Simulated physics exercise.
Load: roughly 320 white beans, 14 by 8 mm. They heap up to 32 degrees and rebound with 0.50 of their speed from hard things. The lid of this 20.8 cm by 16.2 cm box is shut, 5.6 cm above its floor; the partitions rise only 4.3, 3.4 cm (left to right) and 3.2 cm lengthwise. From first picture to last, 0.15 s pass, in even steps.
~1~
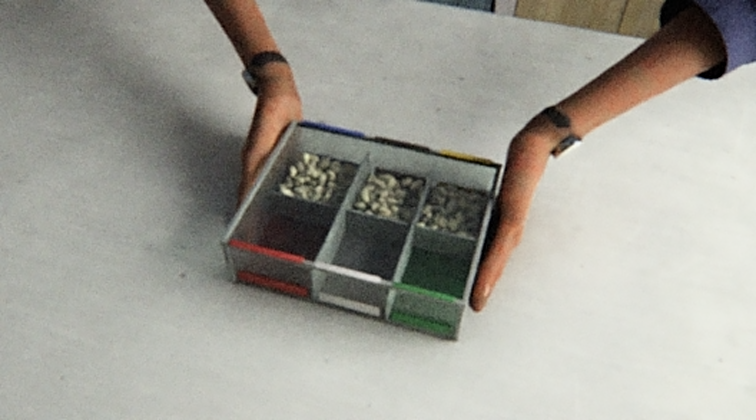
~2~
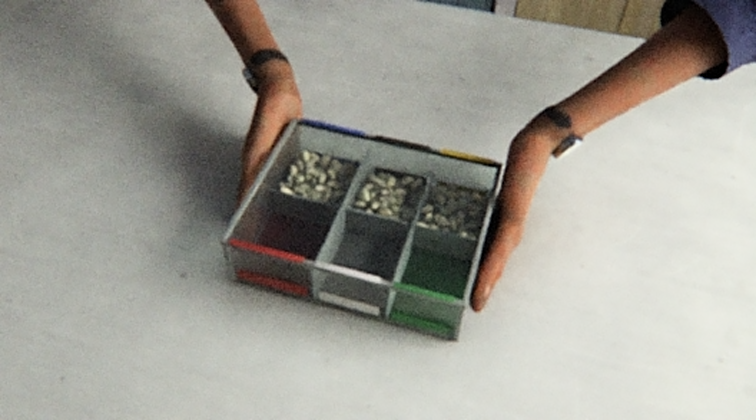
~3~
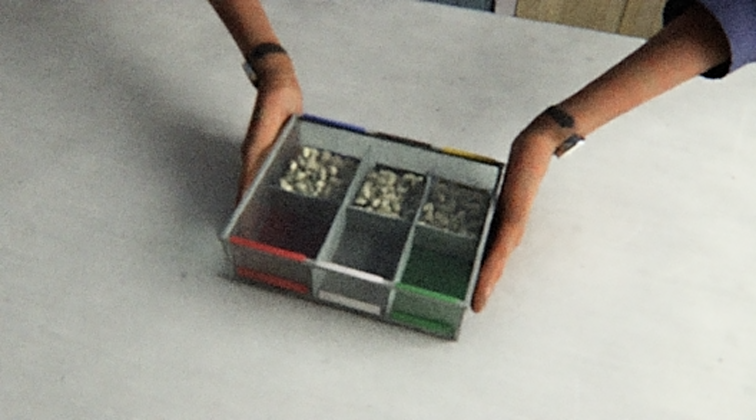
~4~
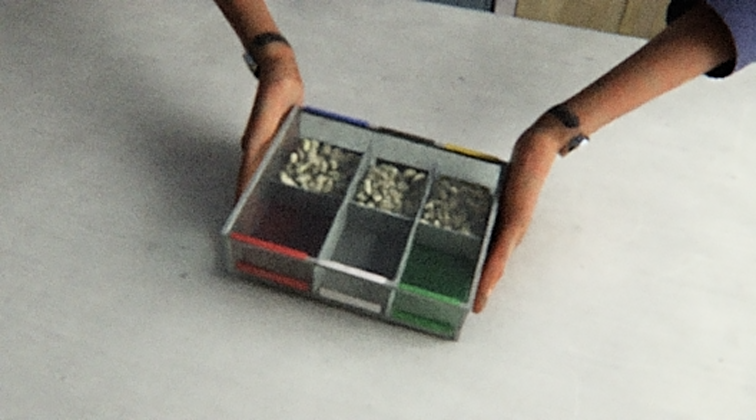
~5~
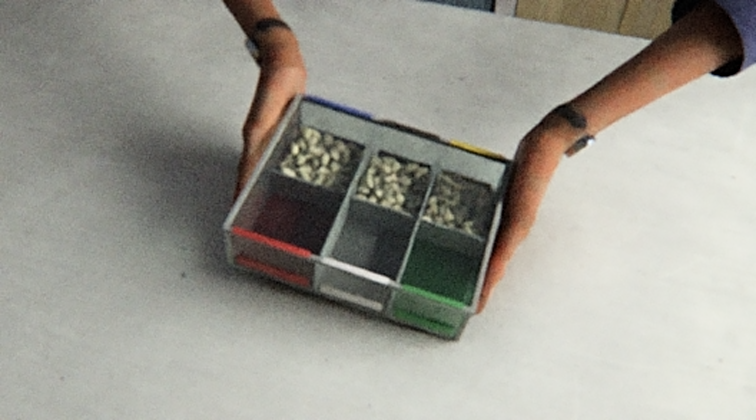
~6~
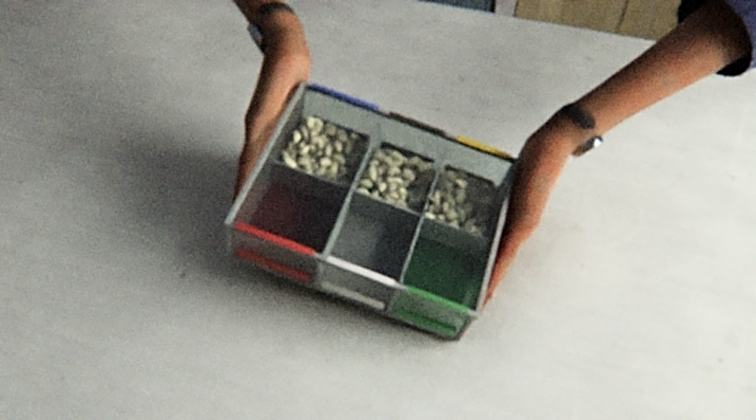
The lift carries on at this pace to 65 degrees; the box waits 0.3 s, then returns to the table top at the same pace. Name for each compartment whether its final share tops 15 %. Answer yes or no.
Red compartment: No; blue compartment: Yes; green compartment: No; yellow compartment: Yes; white compartment: No; black compartment: Yes.
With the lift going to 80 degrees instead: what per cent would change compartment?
Some 30 per cent.
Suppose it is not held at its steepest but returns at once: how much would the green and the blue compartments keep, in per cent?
Then: Green 10; blue 35.
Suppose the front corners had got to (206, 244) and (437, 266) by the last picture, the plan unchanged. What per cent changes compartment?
In that case some 20 per cent.
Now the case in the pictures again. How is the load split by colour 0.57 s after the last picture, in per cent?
Red 5, blue 35, green 5, yellow 30, white 0, black 20.
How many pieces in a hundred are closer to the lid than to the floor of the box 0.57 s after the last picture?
About 30 per cent.
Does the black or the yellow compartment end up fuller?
The yellow one has more.
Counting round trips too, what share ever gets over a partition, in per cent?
About 20 per cent.
Then, 0.57 s after the last picture, tilt 65 degrees; red 5 %, blue 35 %, green 5 %, yellow 30 %, black 20 %.
Then, 0.95 s after the last picture, tilt 38 degrees; red 5 %, blue 35 %, green 10 %, yellow 30 %, white 5 %, black 20 %.
Then, 1.42 s after the last picture, tilt 0 degrees; red 5 %, blue 35 %, green 10 %, yellow 30 %, white 5 %, black 20 %.
In the end, red 5 %, blue 35 %, green 10 %, yellow 30 %, white 5 %, black 20 %.
